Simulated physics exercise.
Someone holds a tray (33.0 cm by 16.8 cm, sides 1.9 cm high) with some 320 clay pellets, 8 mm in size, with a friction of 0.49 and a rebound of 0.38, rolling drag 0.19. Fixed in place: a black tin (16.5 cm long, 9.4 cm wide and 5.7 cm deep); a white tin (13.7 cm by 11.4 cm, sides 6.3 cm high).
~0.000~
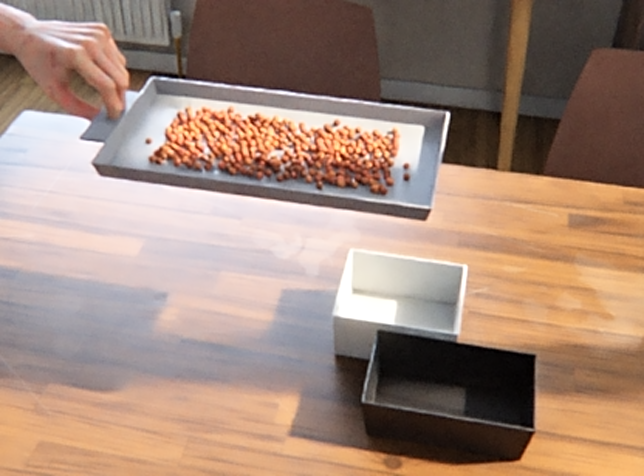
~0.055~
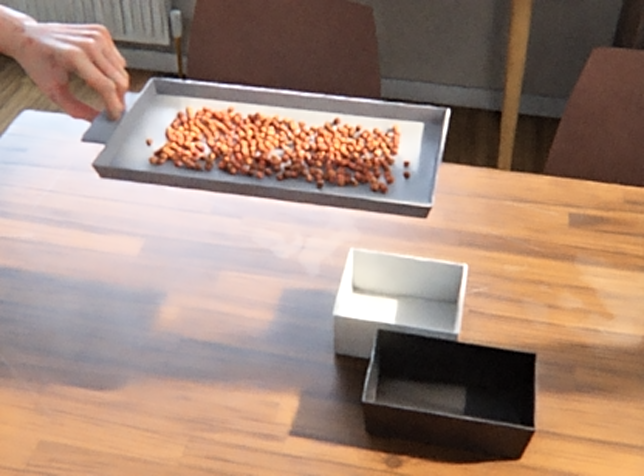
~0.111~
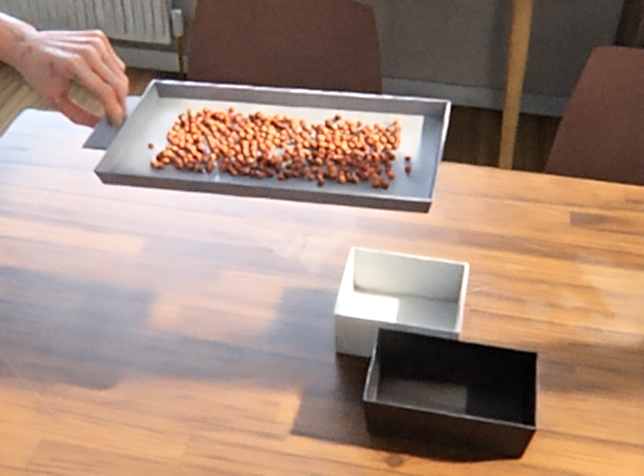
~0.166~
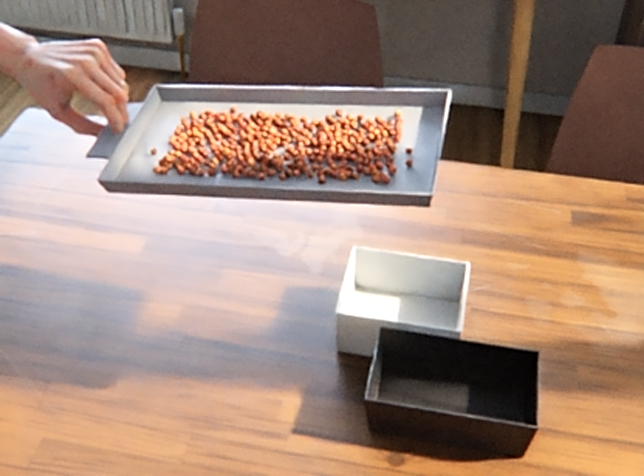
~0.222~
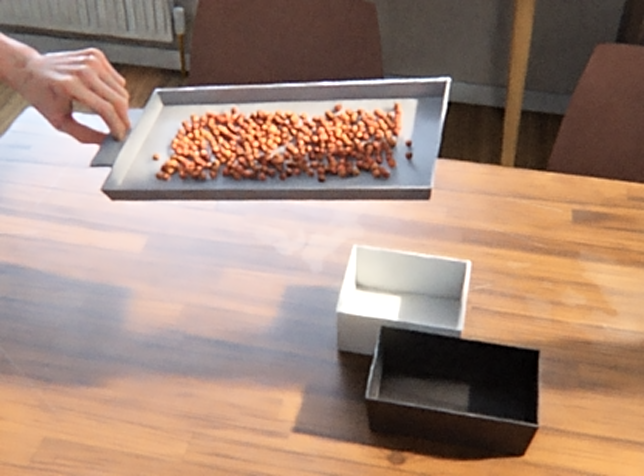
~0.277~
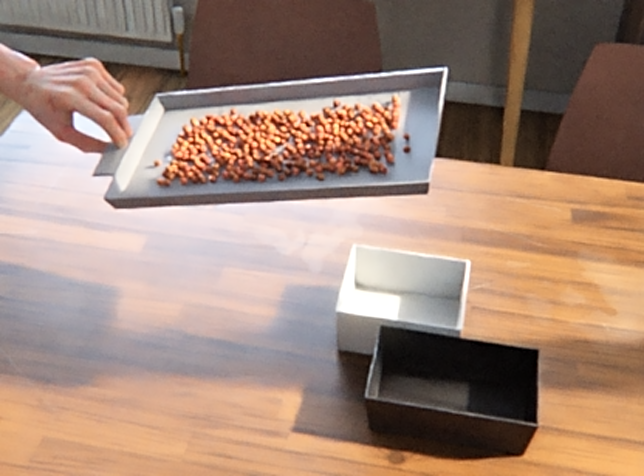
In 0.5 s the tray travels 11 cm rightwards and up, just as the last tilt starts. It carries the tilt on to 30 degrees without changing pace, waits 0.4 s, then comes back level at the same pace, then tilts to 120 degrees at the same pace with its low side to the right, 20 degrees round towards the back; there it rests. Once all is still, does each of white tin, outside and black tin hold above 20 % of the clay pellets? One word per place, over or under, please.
White tin: Over. Outside: Over. Black tin: Under.
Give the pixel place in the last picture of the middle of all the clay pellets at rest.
Near pixel (434, 326).
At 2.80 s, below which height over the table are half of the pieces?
Median height: Approx. 2 cm.
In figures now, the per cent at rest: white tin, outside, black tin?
The white tin ends with 40 per cent, 55 per cent lands outside, and the black tin gets 5 per cent.
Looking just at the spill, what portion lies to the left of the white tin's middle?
Share of spill: Approx. 20 %.
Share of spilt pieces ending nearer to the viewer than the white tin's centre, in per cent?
Share of spill: Approx. 30 %.
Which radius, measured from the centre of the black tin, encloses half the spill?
Median radius: Approx. 20 cm.
After 1.25 s, tilt 14 degrees; tray 100 %; middle of all pieces on or above the table near (197, 168).
After 2.05 s, tilt 34 degrees; tray 100 %; middle of all pieces on or above the table near (366, 117).
Then, at 2.80 s, tilt 85 degrees; outside 45 %, white tin 5 %, tray 50 %; middle of all pieces on or above the table near (465, 286).
After 3.51 s, tilt 120 degrees; black tin 5 %, outside 55 %, white tin 40 %; middle of all pieces on or above the table near (451, 325).
In the end, at 3.8 s, black tin 5 %, outside 55 %, white tin 40 %, tray 0 %.
